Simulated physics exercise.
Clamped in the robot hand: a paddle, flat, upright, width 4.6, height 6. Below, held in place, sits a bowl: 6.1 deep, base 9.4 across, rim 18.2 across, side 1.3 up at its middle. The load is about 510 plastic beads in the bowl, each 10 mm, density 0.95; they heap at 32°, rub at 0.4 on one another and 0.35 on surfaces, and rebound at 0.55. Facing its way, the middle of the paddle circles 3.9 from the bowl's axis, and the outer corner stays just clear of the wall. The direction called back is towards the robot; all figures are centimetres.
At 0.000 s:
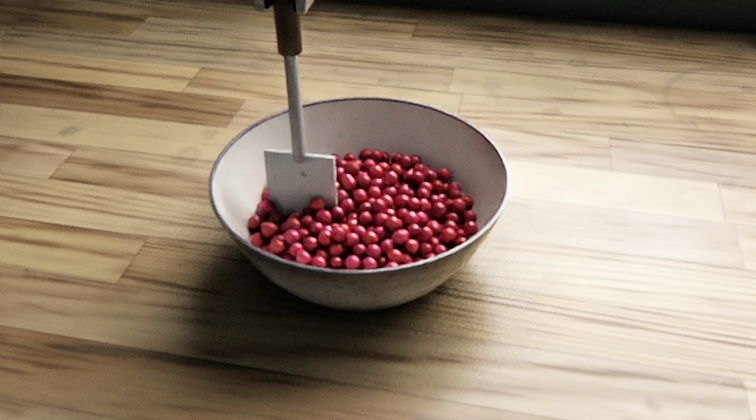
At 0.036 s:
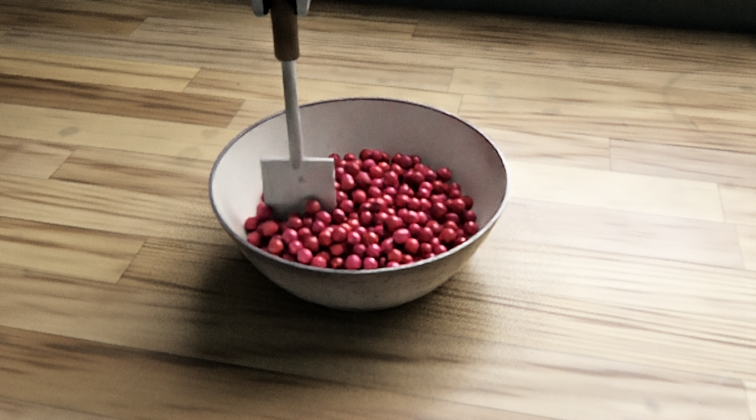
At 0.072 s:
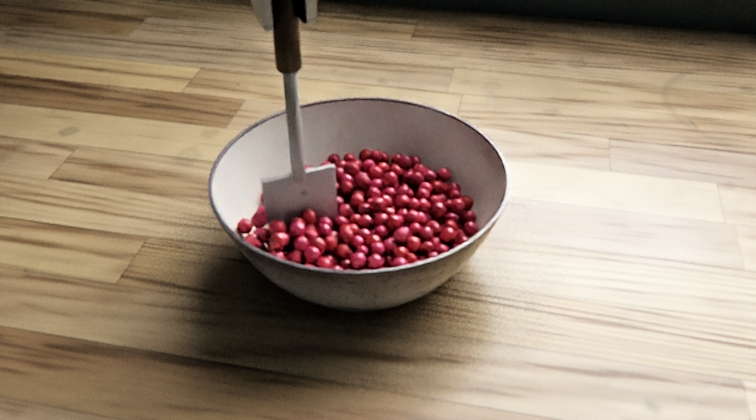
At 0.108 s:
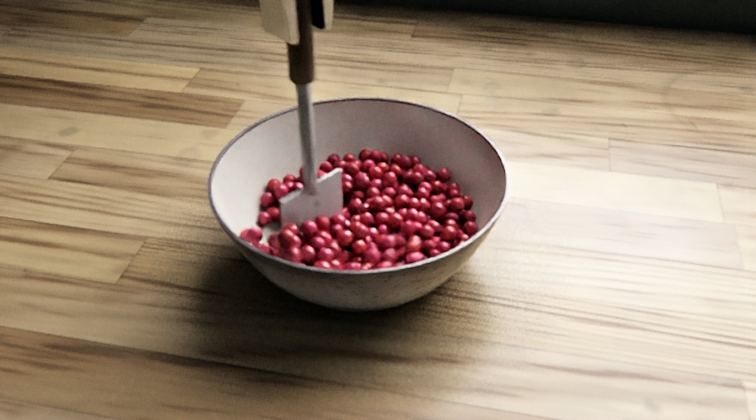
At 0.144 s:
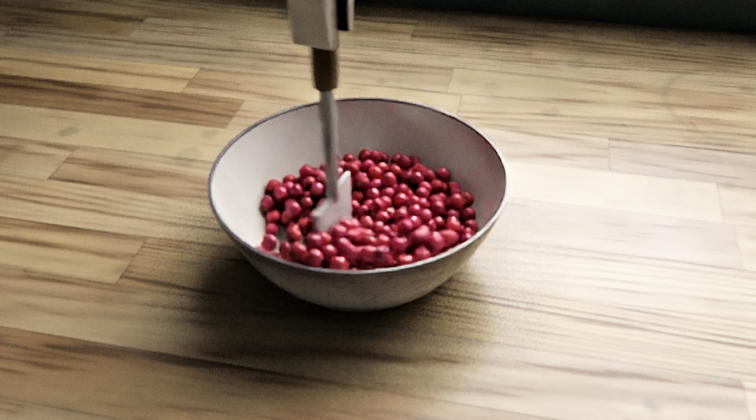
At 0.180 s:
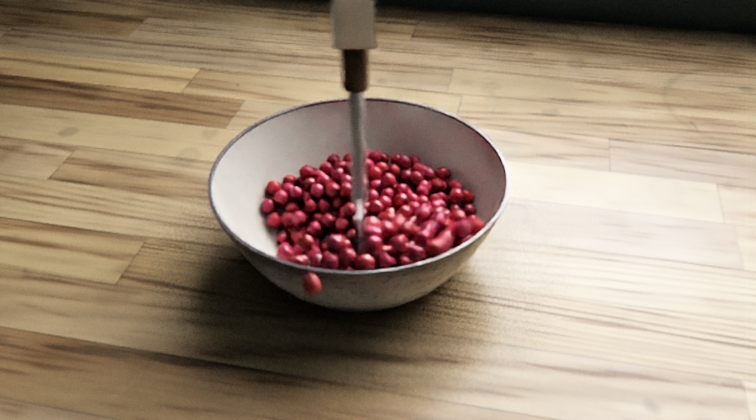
In the video, a flat paddle held by a robotic tool turns and sweeps from the left through small red beads in a pale bowl on a wooden surface, pushing them aside, and one bead appears outside the near rim.
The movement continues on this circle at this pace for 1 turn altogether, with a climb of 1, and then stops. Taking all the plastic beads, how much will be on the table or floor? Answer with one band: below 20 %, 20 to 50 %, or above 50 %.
Below 20 %.
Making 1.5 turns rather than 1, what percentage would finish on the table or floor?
It would be around 15 per cent.
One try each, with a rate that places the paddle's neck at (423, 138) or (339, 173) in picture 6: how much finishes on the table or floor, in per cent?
About 40 % for one try and about 5 % for the other, in order.
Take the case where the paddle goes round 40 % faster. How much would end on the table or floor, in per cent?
Near 25 in a hundred, it would be.
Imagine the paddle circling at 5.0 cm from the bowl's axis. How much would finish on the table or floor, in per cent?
Roughly 10 percent, I'd expect.
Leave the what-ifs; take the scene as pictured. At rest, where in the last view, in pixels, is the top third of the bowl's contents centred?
Roughly at pixel (302, 235).
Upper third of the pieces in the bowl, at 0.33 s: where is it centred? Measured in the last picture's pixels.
Roughly pixel (442, 164).
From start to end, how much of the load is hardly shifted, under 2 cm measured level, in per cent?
Roughly 10 percent of the load.
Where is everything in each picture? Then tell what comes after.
In the first picture, the paddle neck at (297, 133), 0° round; upper third of the load around (370, 217), from x 255 to 470, top at y 155; 506 in the bowl.
In the second picture, the paddle neck at (295, 139), 11° round; upper third of the load around (366, 219), from x 250 to 470, top at y 155.
In the third picture, the paddle neck at (297, 152), 34° round; upper third of the load around (357, 230), from x 245 to 470, top at y 155.
In the fourth picture, the paddle neck at (309, 164), 57° round; upper third of the load around (361, 238), from x 250 to 470, top at y 155.
In the fifth picture, the paddle neck at (331, 172), 80° round; upper third of the load around (376, 241), from x 260 to 470, top at y 155.
In the sixth picture, the paddle neck at (358, 173), 104° round; upper third of the load around (401, 237), from x 270 to 475, top at y 155; 505 in the bowl, 1 in flight or on the tool.
After 0.33 s, 201° round, highest piece 9 above the table; 490 in the bowl, 3 on the table or floor, 13 in flight or on the tool.
After 0.48 s, 298° round, highest piece 8 above the table; 468 in the bowl, 30 on the table or floor, 8 in flight or on the tool.
After 0.76 s, 0° round, highest piece 6 above the table; 447 in the bowl, 59 on the table or floor.
After 1.46 s, 0° round, highest piece 6 above the table; 447 in the bowl, 59 on the table or floor.
In the end, 447 in the bowl, 59 on the table or floor. That is 12 % on the table or floor.
